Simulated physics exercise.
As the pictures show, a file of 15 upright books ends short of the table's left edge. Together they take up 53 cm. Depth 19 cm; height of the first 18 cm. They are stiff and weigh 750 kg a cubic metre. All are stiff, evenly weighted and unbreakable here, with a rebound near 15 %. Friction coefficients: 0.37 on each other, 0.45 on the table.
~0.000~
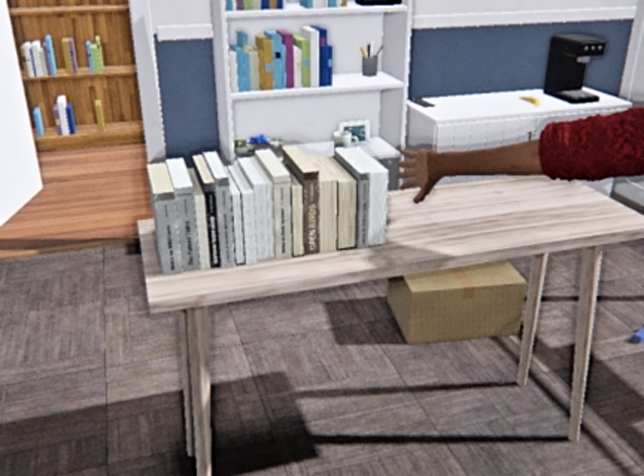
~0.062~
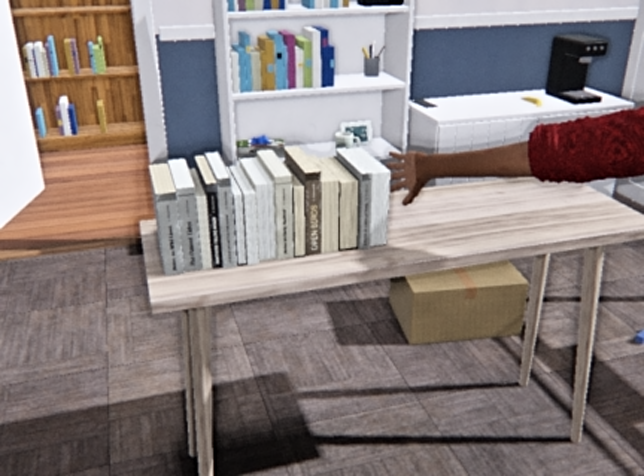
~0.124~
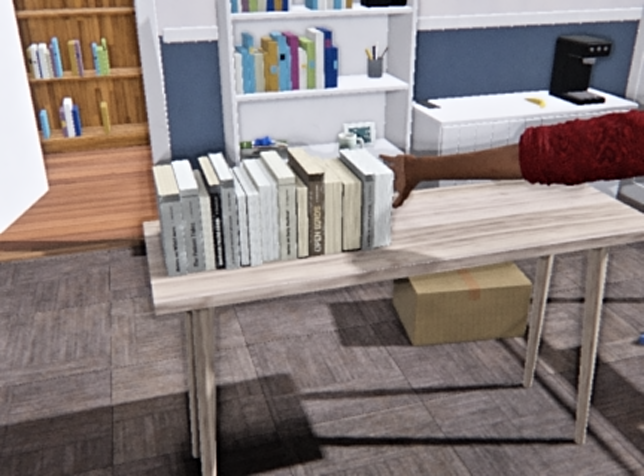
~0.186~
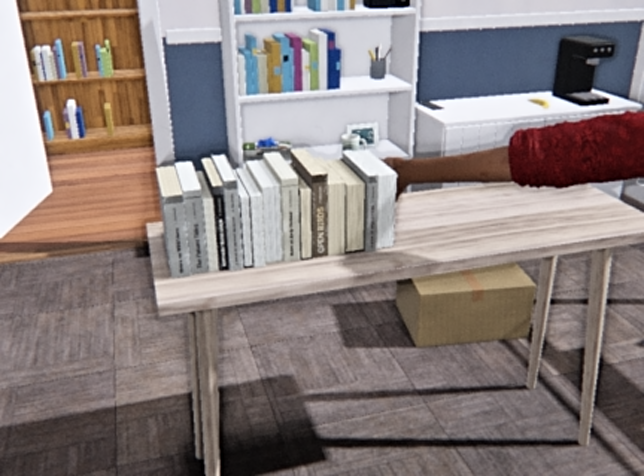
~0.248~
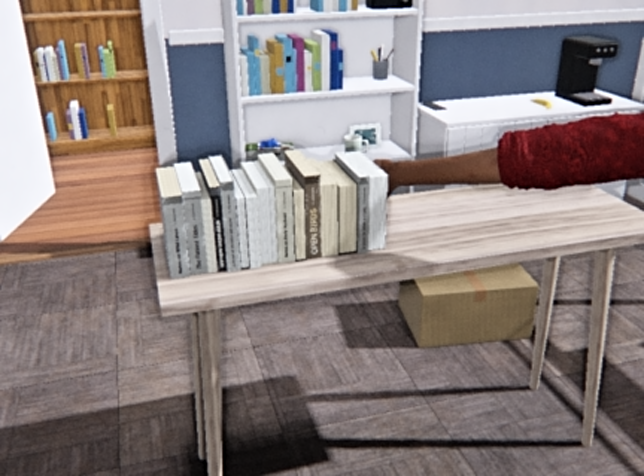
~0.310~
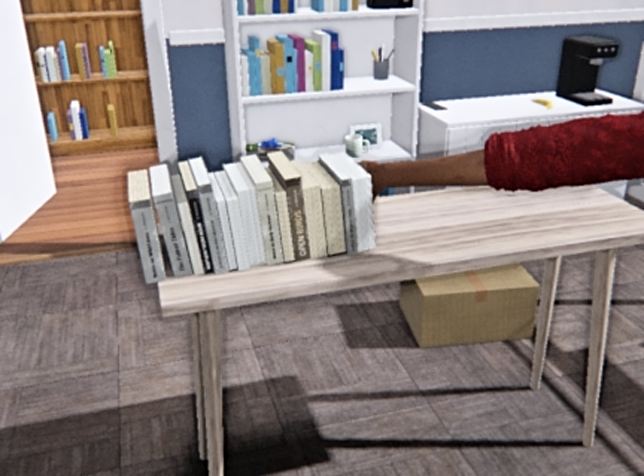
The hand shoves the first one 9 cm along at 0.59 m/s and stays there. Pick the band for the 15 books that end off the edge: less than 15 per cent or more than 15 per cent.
Ending off the edge: Over 15 per cent.
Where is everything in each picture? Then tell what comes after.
In the first frame (pixels give the middle of a visible side; the camera pans a little), hand (429, 167) 12 cm from the first; none has stirred.
Hand (417, 169) 8 cm from the first, in the second frame.
Hand (407, 172) 45 mm from the first, in the third frame.
Hand (396, 175) 8 mm from the first, in the fourth frame.
Hand 28 mm in; movement in 10 of them, in the fifth frame.
Hand (372, 178) 6 cm in; steepest lean 7°, the book at (173, 237); movement in 15 of them, in the sixth frame.
After 0.46 s, none of the 15 books off the edge, 15 disturbed.
After 0.82 s, 5 of the 15 books off the edge.
In the end (1.3 s), 5 of the 15 books off the edge. That is 33 per cent.
